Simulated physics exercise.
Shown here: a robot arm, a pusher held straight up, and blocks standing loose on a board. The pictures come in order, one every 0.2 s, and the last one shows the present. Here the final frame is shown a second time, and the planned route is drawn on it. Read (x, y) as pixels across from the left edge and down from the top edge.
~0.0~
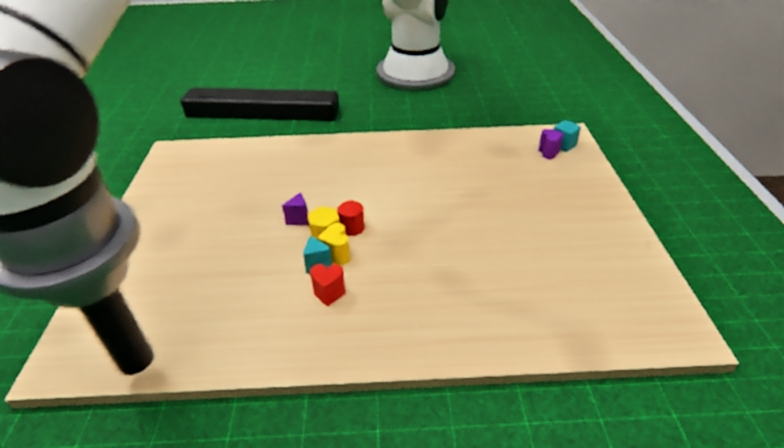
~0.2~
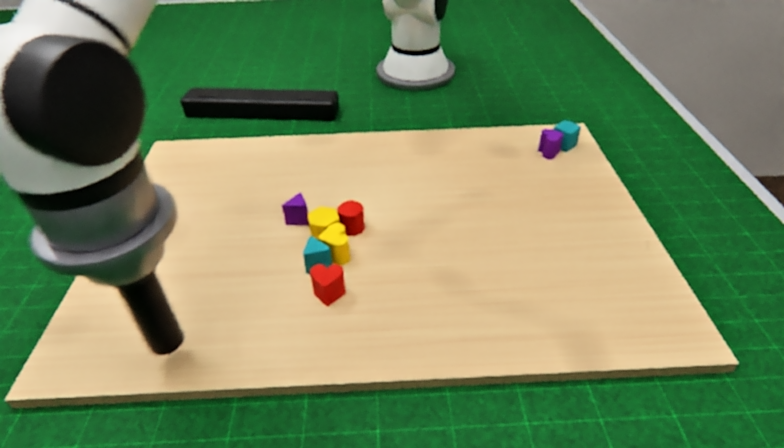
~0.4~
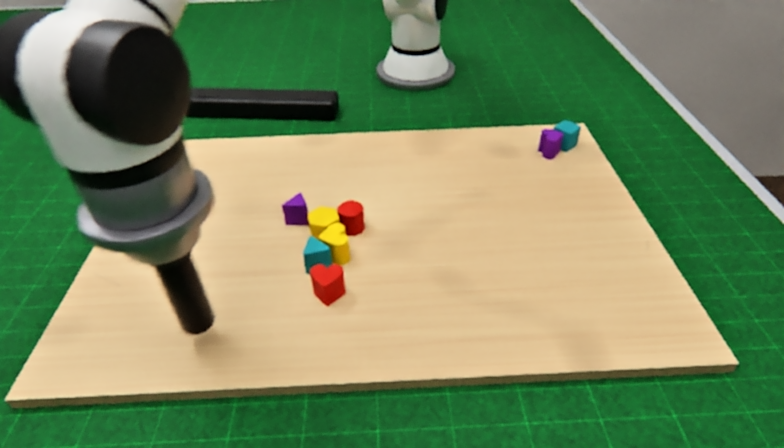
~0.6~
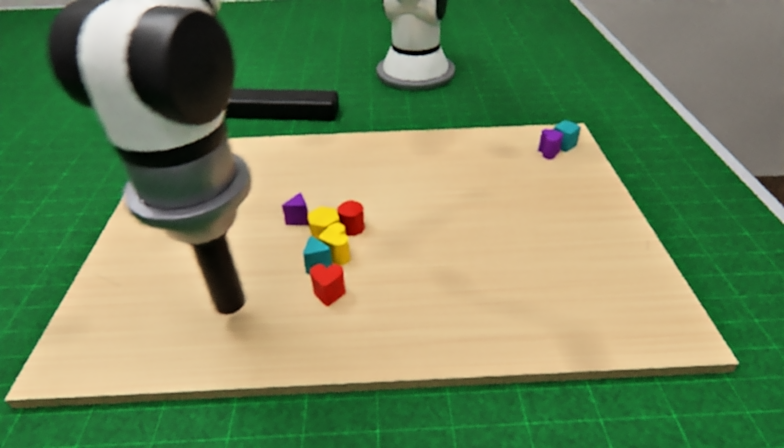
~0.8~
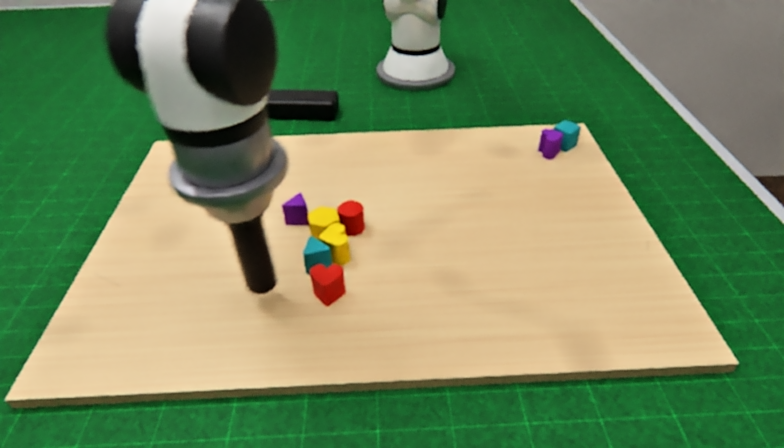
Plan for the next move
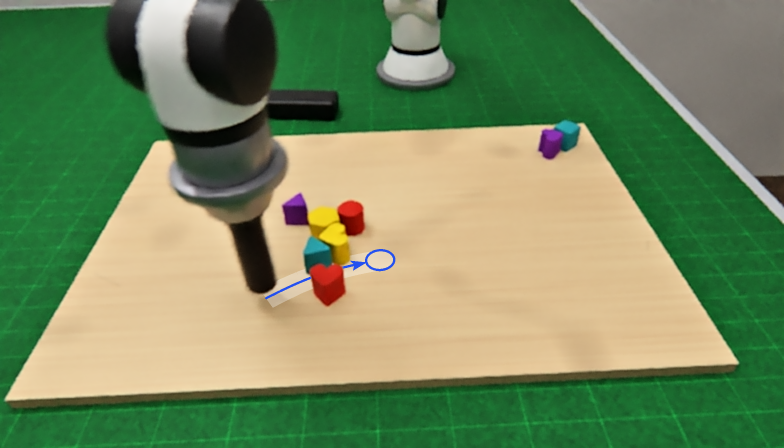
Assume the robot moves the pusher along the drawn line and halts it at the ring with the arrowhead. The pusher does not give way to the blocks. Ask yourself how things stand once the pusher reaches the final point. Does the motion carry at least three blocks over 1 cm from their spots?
That would be a yes.
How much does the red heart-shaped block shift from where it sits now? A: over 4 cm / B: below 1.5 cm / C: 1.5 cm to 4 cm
It's B.
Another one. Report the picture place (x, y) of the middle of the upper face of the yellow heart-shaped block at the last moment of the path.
Just about (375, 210).
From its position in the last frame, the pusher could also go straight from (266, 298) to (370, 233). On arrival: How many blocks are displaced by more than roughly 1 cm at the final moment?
I'd say three or more blocks get shifted by more than about 1 cm.
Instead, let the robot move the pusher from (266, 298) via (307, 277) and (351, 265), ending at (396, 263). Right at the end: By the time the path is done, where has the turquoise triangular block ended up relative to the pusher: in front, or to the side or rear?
No longer ahead of the pusher.
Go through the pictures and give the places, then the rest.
In the first frame, pusher's lower end (136, 361); turquoise triangular block (315, 246); red heart-shaped block (326, 273); yellow heart-shaped block (335, 234); red circle (350, 208).
In the second frame, pusher (167, 342); blocks still.
In the third frame, pusher (199, 322); blocks still.
In the fourth frame, pusher (230, 303); blocks still.
In the fifth frame, pusher (262, 283); turquoise triangular block (315, 246); red heart-shaped block (326, 273); yellow heart-shaped block (335, 234); red circle (350, 208).
Drawn move, from (266, 298) over (323, 273) to (380, 260).
The first path, step by step. One third of the way, pusher (302, 265); turquoise triangular block (320, 242); yellow heart-shaped block (337, 232).
Two thirds of the way, pusher (340, 253); turquoise triangular block (352, 229), turned 25° anticlockwise; yellow heart-shaped block (363, 217), turned 15° anticlockwise; red circle (356, 199).
At the end, pusher (379, 245); turquoise triangular block (381, 222), turned 65° anticlockwise; red heart-shaped block still; yellow heart-shaped block (377, 208), turned 55° anticlockwise; red circle (357, 196).
